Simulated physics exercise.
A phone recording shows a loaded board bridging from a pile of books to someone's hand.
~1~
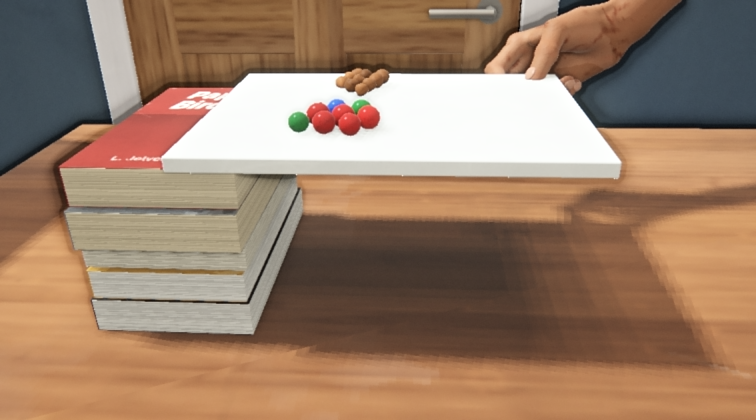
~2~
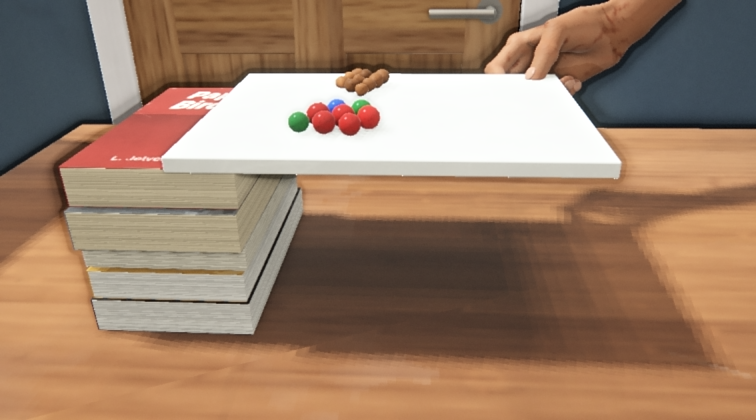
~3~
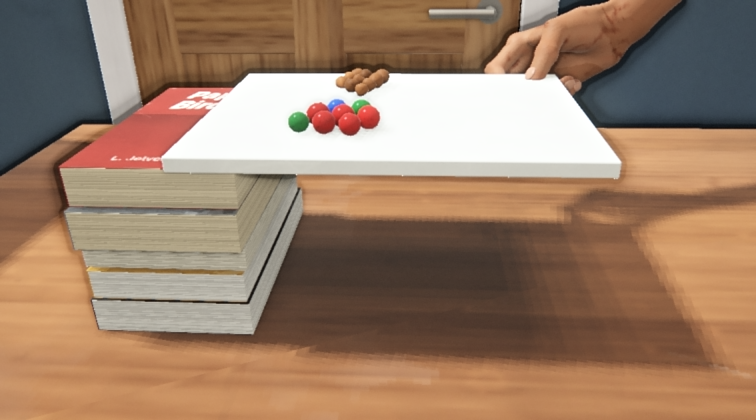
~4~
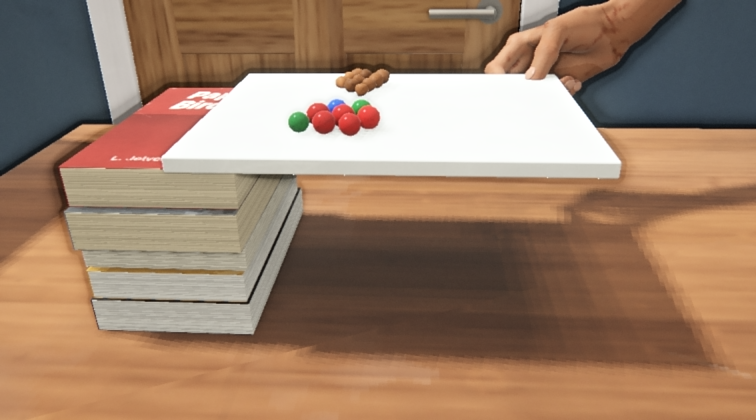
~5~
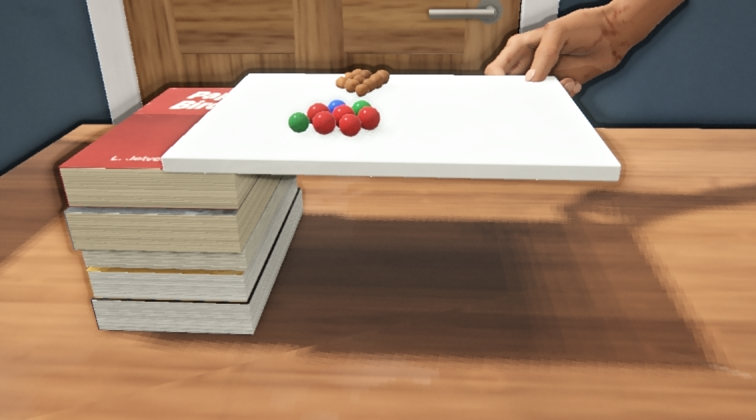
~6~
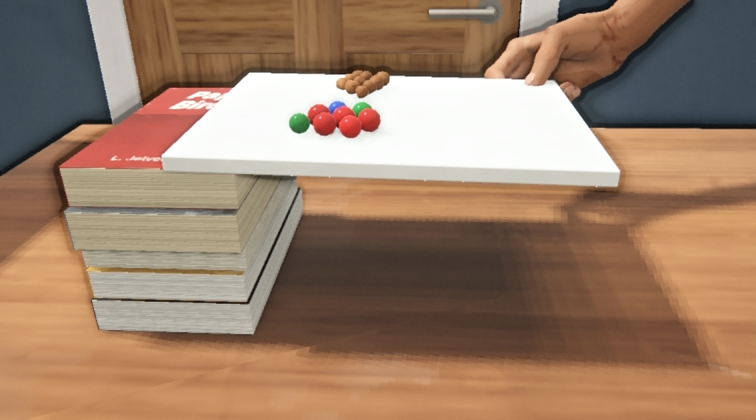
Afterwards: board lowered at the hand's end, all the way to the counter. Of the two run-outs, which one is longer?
The near one.
Then, 0.63 s on from there, board sloping at 19°; near handful the whole lot still on the board; far handful the whole lot still on the board.
Then, 1.19 s on from there, board sloping at 33°; near handful mostly up to a board's length out; far handful mostly up to a board's length out.
Then, 1.66 s on from there, board resting at 33°; near handful mostly more than two board lengths out, a little gone off the counter; far handful mostly up to a board's length out.
In the end, board resting at 33°; near handful mostly more than two board lengths out, near half gone off the counter; far handful mostly up to a board's length out; the near handful has gone farther.
